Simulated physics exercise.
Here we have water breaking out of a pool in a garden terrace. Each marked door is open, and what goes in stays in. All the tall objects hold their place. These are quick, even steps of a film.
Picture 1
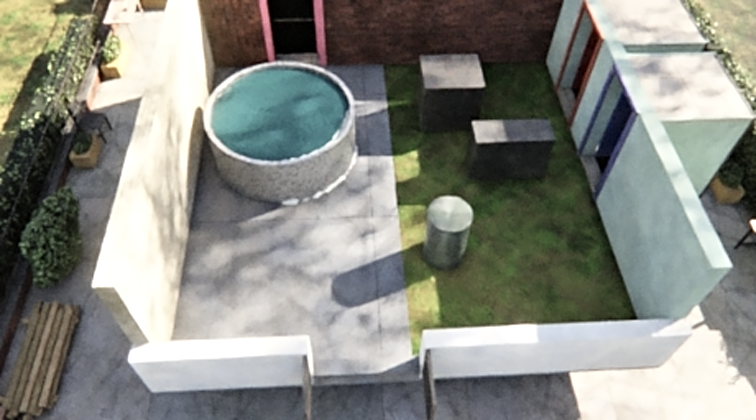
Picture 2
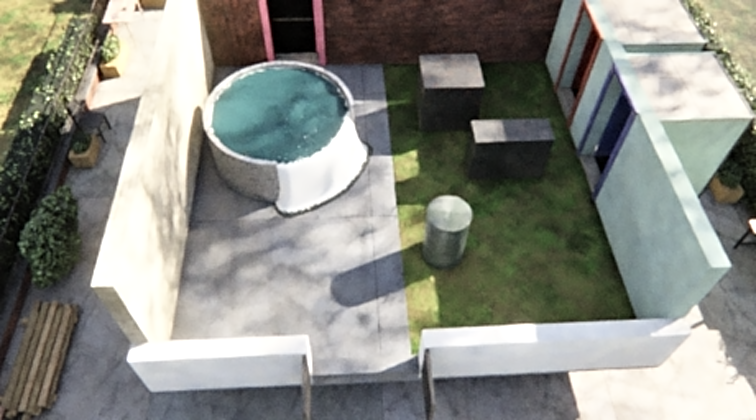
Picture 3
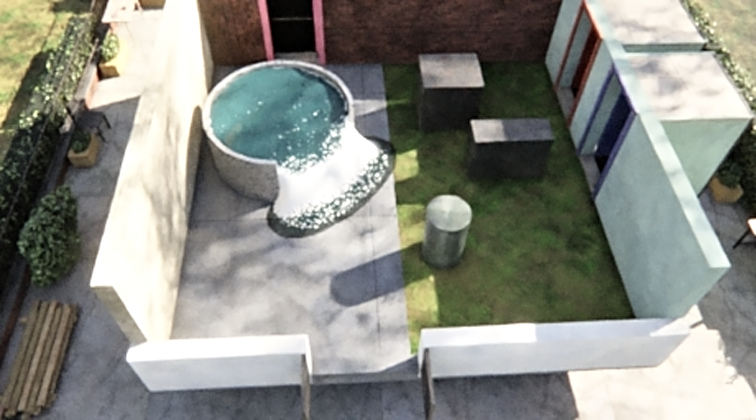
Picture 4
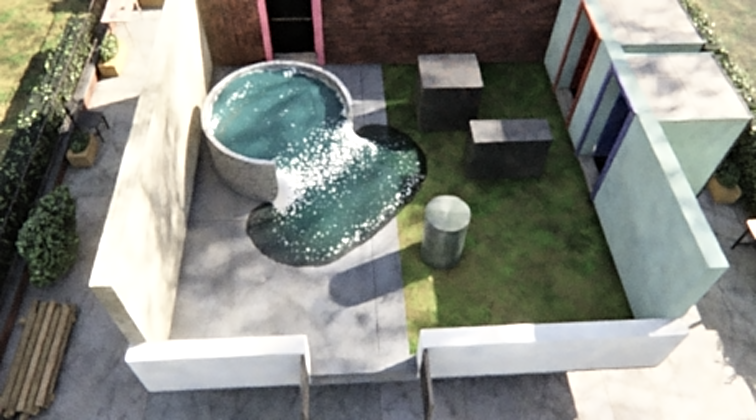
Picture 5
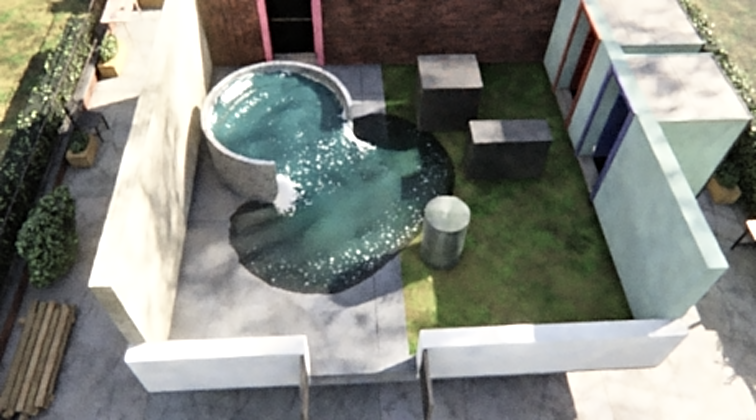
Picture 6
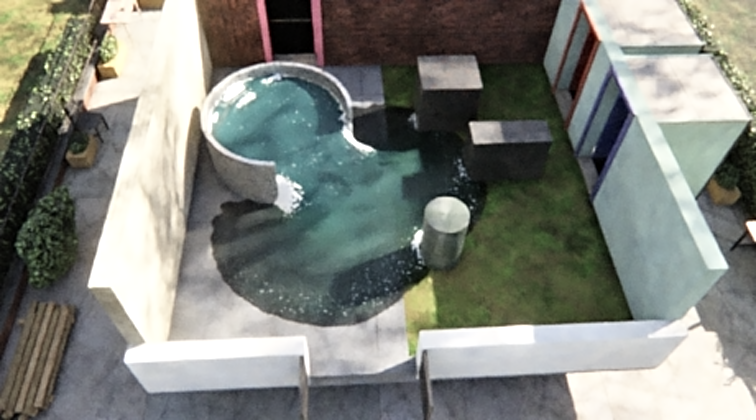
Walled garden terrace, with water bursting from the front of a round pool and spreading across paving and grass around a cylinder.
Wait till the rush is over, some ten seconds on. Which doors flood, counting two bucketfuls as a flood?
In the end: The pink door stays under that; the red door stays under that; the blue door takes more than that.
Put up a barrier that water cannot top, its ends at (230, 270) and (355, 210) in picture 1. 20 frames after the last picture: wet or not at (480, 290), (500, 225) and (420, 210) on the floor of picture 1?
As listed: Flooded, covered, under water.
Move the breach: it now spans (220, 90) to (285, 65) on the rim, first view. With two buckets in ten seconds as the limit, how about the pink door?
Then: The pink door lets more in.
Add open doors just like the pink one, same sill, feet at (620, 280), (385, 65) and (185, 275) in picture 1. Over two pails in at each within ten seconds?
In that order: Is over, lets less in, holds.
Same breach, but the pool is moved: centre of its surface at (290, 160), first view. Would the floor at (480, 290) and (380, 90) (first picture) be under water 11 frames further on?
As listed: Awash, dry.
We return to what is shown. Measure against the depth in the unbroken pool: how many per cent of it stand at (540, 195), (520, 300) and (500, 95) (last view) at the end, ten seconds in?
About 10, 10 and 10 per cent.
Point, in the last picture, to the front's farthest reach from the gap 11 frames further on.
Close to (610, 346).
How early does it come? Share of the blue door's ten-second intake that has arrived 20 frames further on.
Close to 25 %.
A moment on, water covers 50 % of the floor; the pink door not reached, the red door not reached, the blue door not reached.
Next, water covers 60 % of the floor; the pink door not reached, the red door not reached, the blue door not reached.
Then, water covers 70 % of the floor; the pink door not reached, the red door wet at the sill, nothing in, the blue door over two buckets in.
Later, water covers 85 % of the floor; the pink door not reached, the red door wet at the sill, nothing in, the blue door far over two buckets in.
In the end, water covers 90 % of the floor; the pink door not reached, the red door wet at the sill, nothing in, the blue door far over two buckets in.
